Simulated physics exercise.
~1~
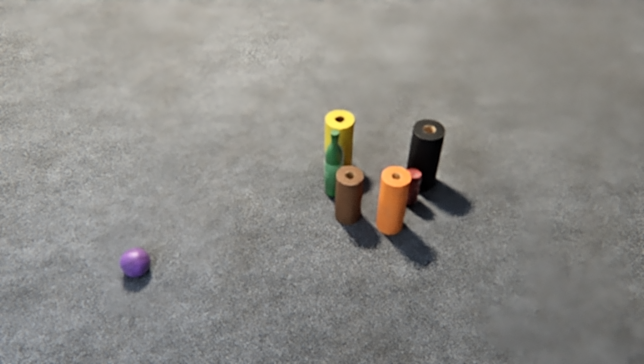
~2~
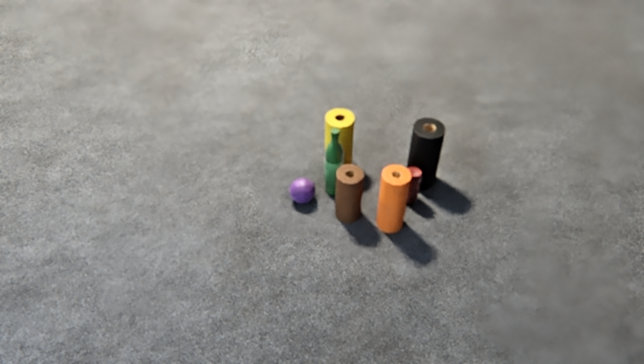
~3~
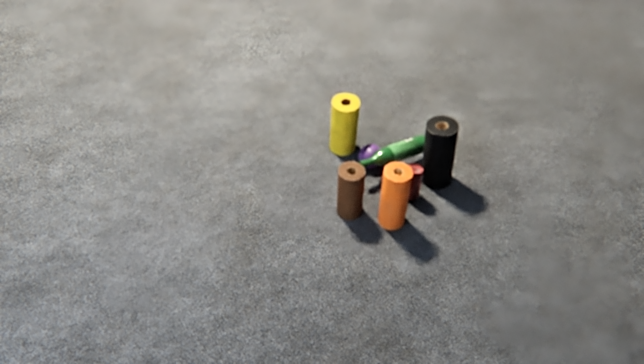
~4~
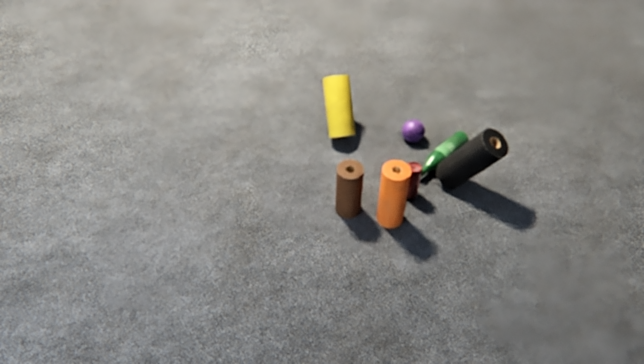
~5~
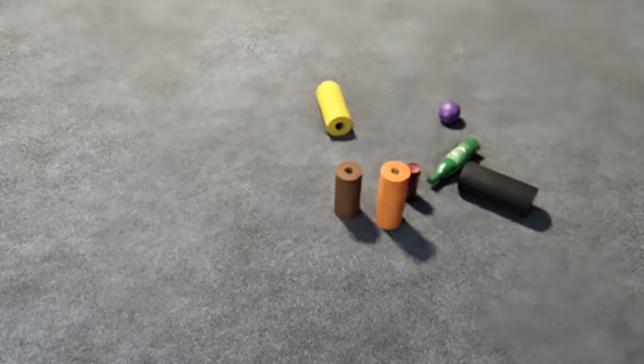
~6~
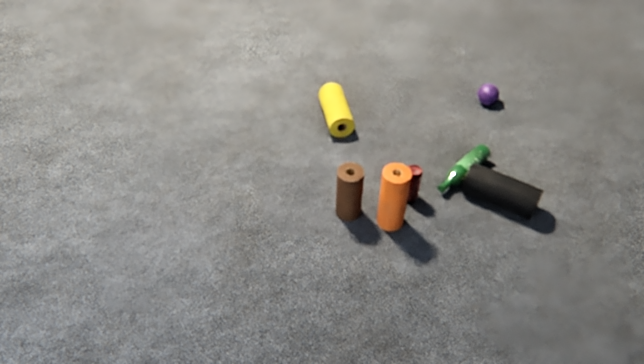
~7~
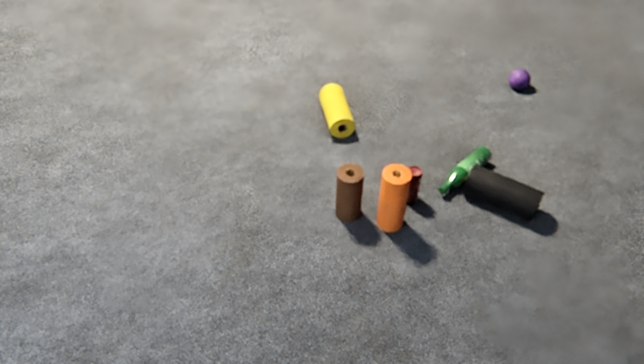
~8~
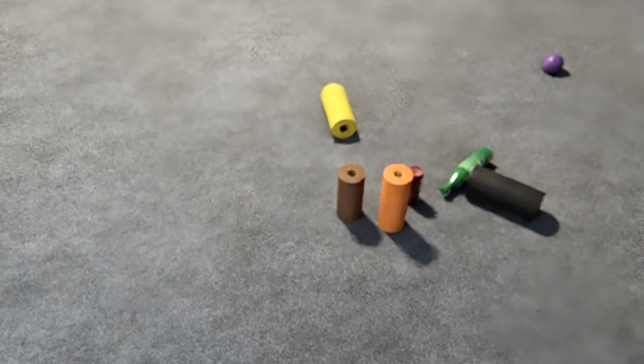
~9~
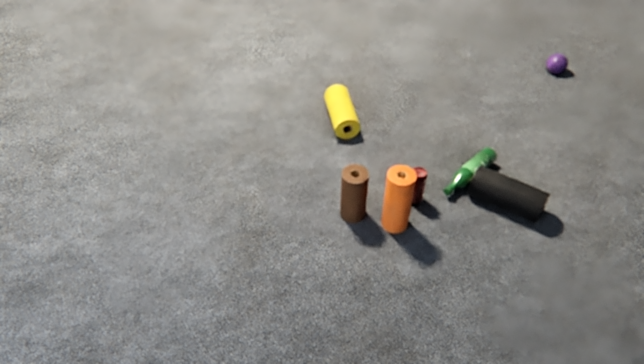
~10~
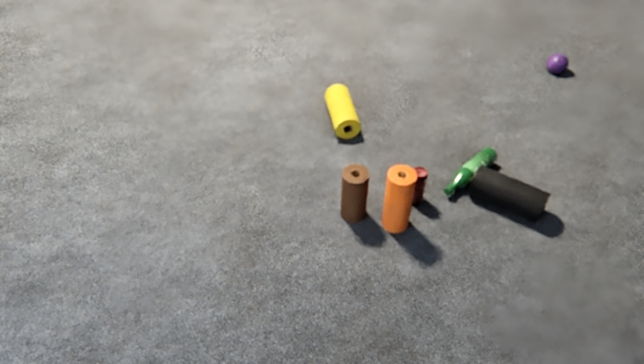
On a rough grey floor, a purple ball rolled in from the left and knocked over the green bottle, then the yellow and black rolls toppled as it rolled off to the upper right, leaving the brown and orange rolls and red can standing.
